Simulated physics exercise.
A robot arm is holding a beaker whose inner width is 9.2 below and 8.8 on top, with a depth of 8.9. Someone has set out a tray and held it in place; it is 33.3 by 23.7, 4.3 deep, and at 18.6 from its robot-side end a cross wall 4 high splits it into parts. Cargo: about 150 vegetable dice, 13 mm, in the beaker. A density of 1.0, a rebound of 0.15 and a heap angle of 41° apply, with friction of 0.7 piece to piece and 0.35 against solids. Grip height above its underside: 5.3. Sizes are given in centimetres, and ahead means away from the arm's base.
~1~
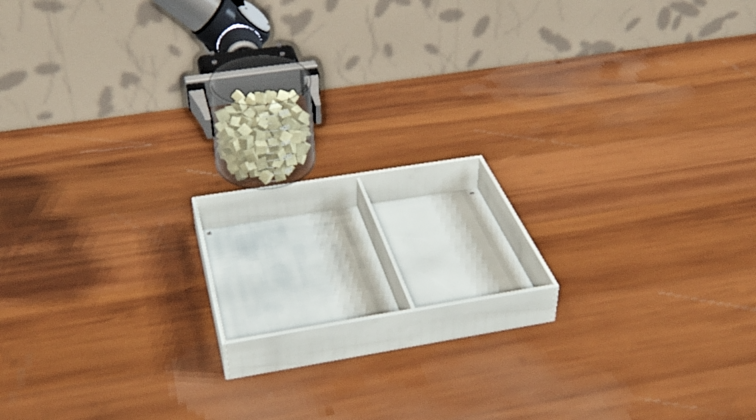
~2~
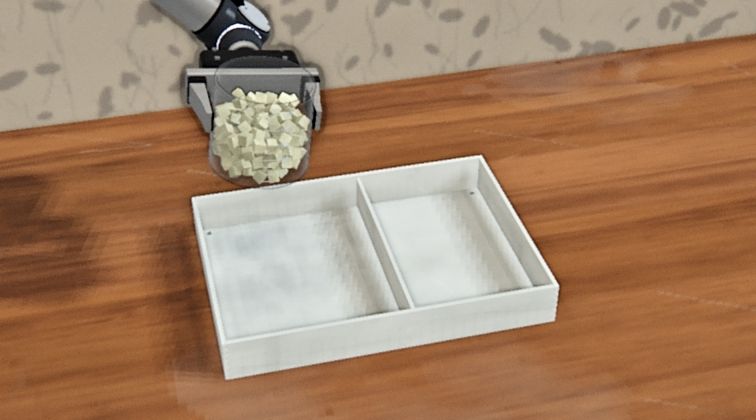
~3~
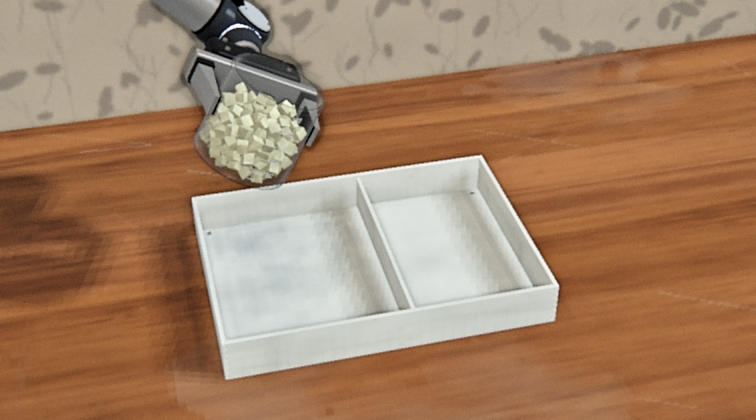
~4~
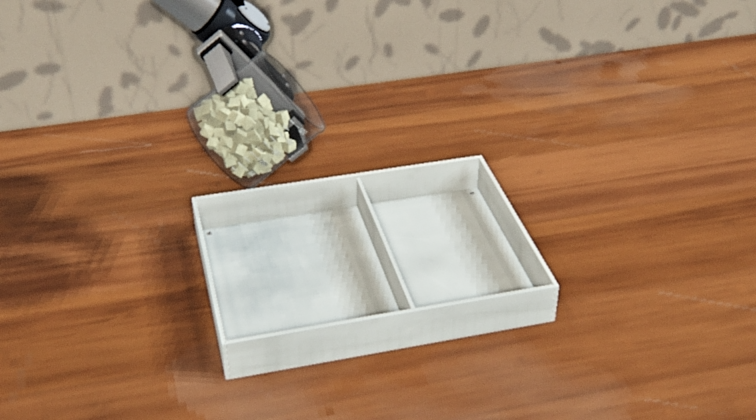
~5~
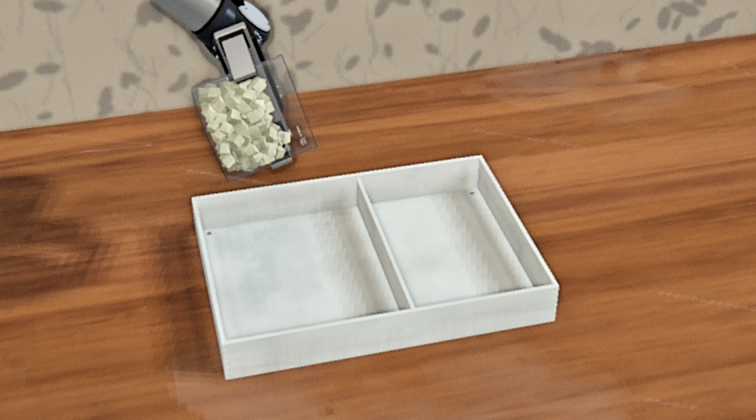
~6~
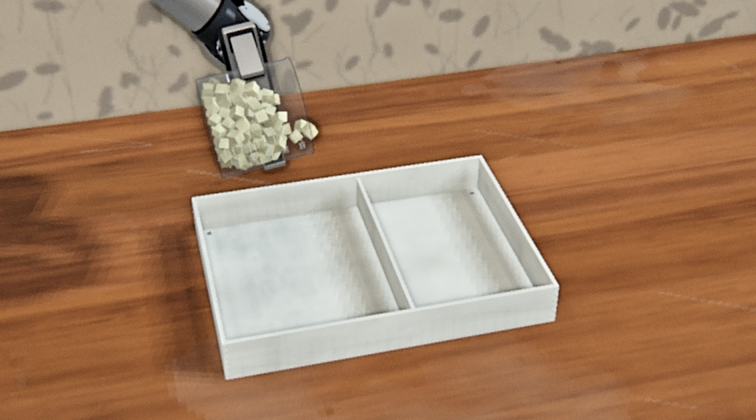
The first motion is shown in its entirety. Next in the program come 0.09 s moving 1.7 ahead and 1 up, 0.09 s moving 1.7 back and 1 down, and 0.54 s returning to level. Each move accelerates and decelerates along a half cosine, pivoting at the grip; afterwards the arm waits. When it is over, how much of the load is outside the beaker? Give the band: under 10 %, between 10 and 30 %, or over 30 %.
Band: Between 10 and 30 %.
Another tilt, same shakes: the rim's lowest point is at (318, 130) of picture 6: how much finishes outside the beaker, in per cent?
Roughly 5 percent, give or take.
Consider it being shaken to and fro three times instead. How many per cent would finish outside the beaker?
My guess is near 40 per cent.
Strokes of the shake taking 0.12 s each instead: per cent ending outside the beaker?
Estimate: Close to 10 percent.
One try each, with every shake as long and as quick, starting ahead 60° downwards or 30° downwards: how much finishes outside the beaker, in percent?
Estimates, in order: 5 % then 10 %.
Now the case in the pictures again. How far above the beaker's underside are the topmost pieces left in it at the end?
Roughly 7.5 centimetres.
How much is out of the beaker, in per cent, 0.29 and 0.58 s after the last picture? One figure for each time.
At the first time about 15 per cent, at the second about 20 per cent.
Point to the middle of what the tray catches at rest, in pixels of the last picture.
It sits close to (369, 269).
Then, 0.29 s later, tilted 74° forward, highest piece 22 above the table; 127 in the beaker, 16 in the robot-side part, 2 in the far-side part, 6 in flight or on a rim.
Then, 0.58 s later, tilted 14° forward, highest piece 24 above the table; 124 in the beaker, 24 in the robot-side part, 3 in the far-side part.
Then, 0.92 s later, level, highest piece 24 above the table; 124 in the beaker, 24 in the robot-side part, 3 in the far-side part.
Then, 1.97 s later, level, highest piece 24 above the table; 124 in the beaker, 24 in the robot-side part, 3 in the far-side part.
At rest, 124 in the beaker, 24 in the robot-side part, 3 in the far-side part. That is 18 % outside the beaker.
